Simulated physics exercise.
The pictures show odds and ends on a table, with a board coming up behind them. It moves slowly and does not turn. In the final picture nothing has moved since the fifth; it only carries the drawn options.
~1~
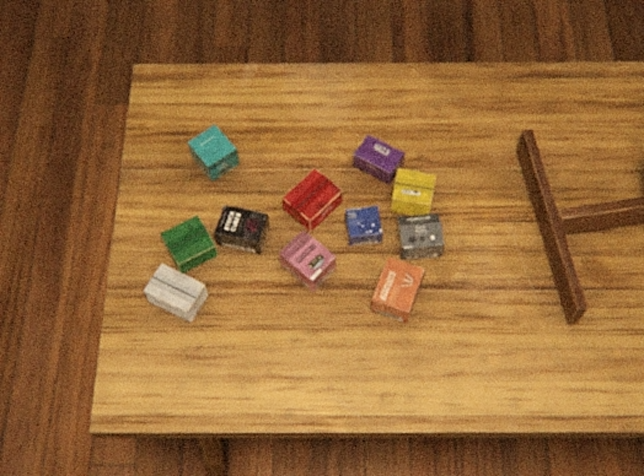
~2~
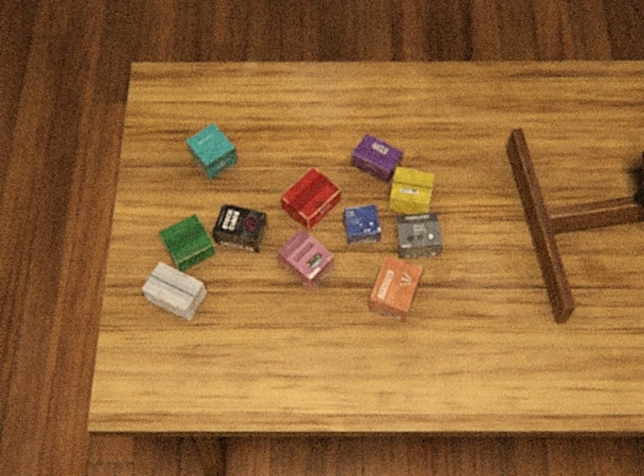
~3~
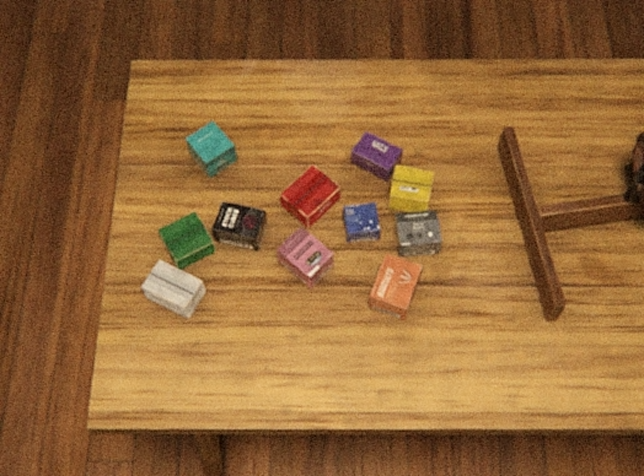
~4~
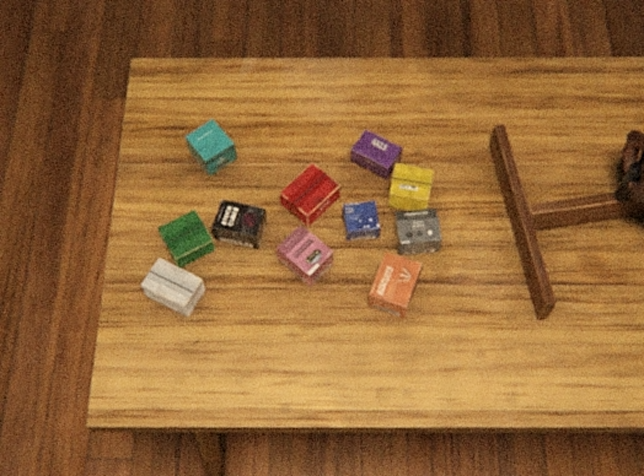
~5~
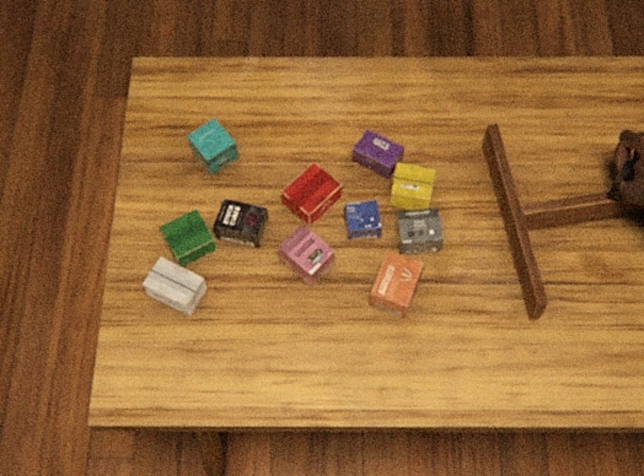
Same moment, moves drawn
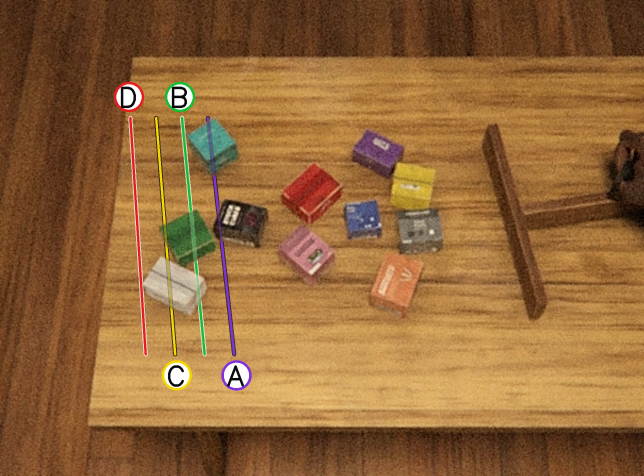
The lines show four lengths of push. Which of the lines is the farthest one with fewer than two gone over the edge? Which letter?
Stop at A.
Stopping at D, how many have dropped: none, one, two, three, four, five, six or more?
By then, six or more.
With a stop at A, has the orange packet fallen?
No.
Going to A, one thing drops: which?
It is the green box.
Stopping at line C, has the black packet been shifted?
Yes.
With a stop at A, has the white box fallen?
No.
On the marked copy, A at (220, 228); B at (193, 228); C at (165, 228); D at (137, 228).
Following A. Soon after the start, board (410, 209); orange packet (390, 287); purple box (362, 154).
Later, board (304, 209); green box (154, 244); black packet (198, 230).
In the end, board (221, 209); green box over the edge; black packet (118, 231); one fallen.
As for the rest, B drops two; C drops six; D drops eight.
